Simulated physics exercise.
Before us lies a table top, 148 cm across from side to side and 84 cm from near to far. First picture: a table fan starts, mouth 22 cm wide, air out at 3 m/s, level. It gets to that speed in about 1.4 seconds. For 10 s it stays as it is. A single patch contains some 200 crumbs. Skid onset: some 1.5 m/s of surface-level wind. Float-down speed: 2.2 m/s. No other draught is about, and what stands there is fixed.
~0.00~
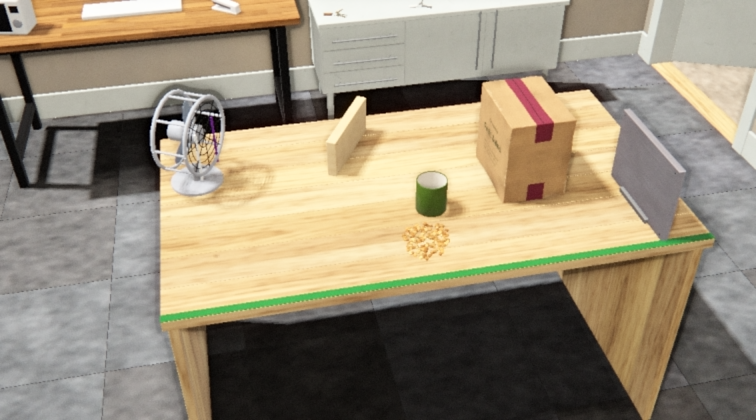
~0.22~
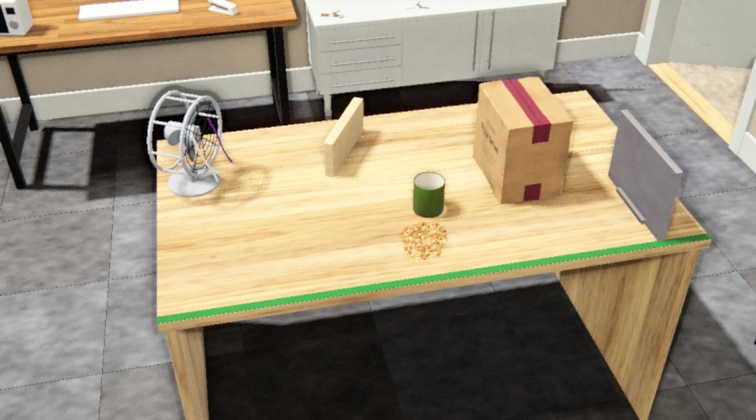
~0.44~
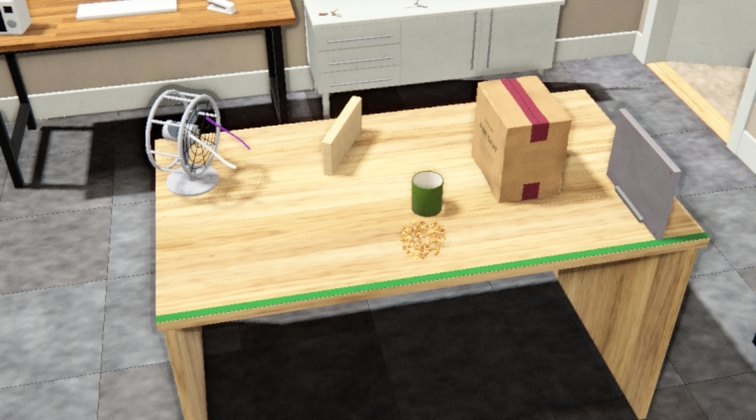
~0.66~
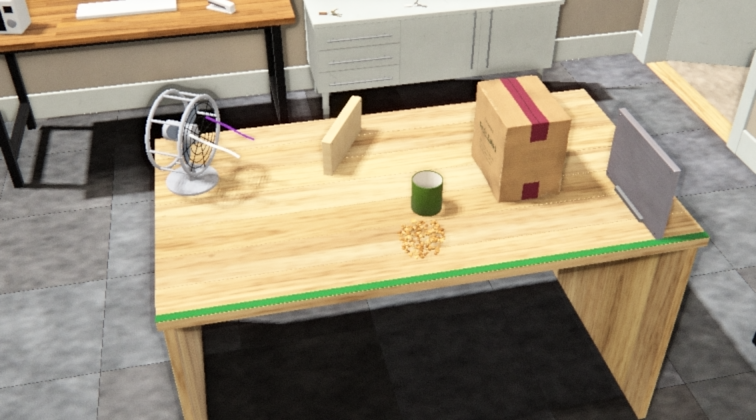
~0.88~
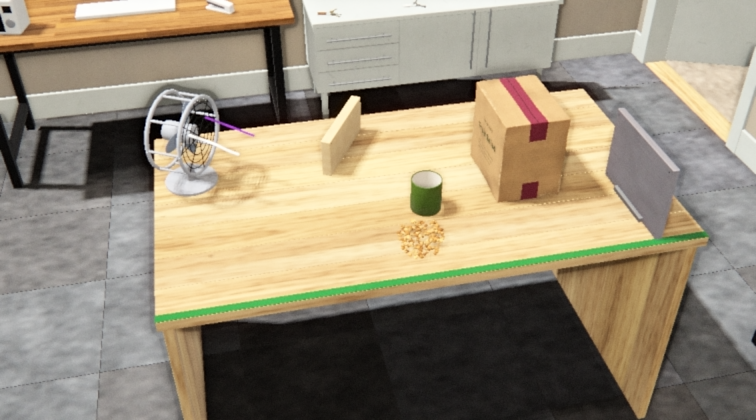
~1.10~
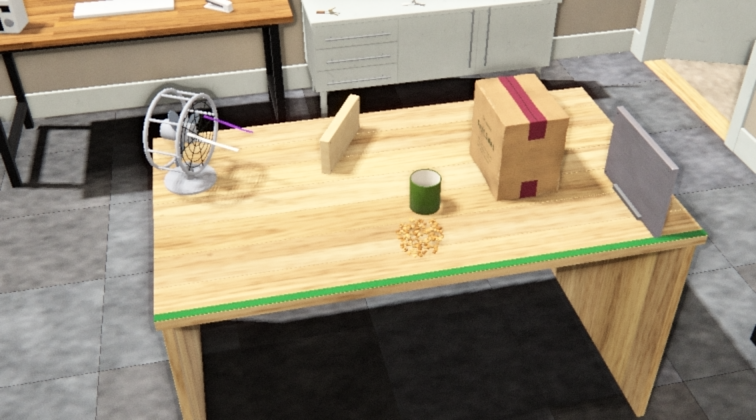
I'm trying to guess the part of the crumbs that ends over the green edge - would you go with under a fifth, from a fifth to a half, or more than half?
It ends up beyond one half.
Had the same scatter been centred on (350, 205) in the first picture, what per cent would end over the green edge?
Then roughly 50 percent would end up there.
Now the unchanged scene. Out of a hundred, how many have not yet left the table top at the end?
About 2 per cent.
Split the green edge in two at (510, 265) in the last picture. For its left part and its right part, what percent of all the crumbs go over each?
80 % left and 25 % right.
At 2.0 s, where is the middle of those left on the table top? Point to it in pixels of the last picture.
Somewhere about (459, 250), I'd say.
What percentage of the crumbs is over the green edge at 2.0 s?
I reckon close to 60 %.
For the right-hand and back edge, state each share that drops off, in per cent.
Estimate: Right-hand ~ 0 %; back ~ 0 %.
After 2.0 s the count stands so, 64 % are over the green edge; the middle of those still in play is near (459, 250).
After 3.2 s the count stands so, 90 % are over the green edge.
After 5.5 s the count stands so, 97 % are over the green edge.
After 10.0 s, at the end, 98 % are over the green edge.
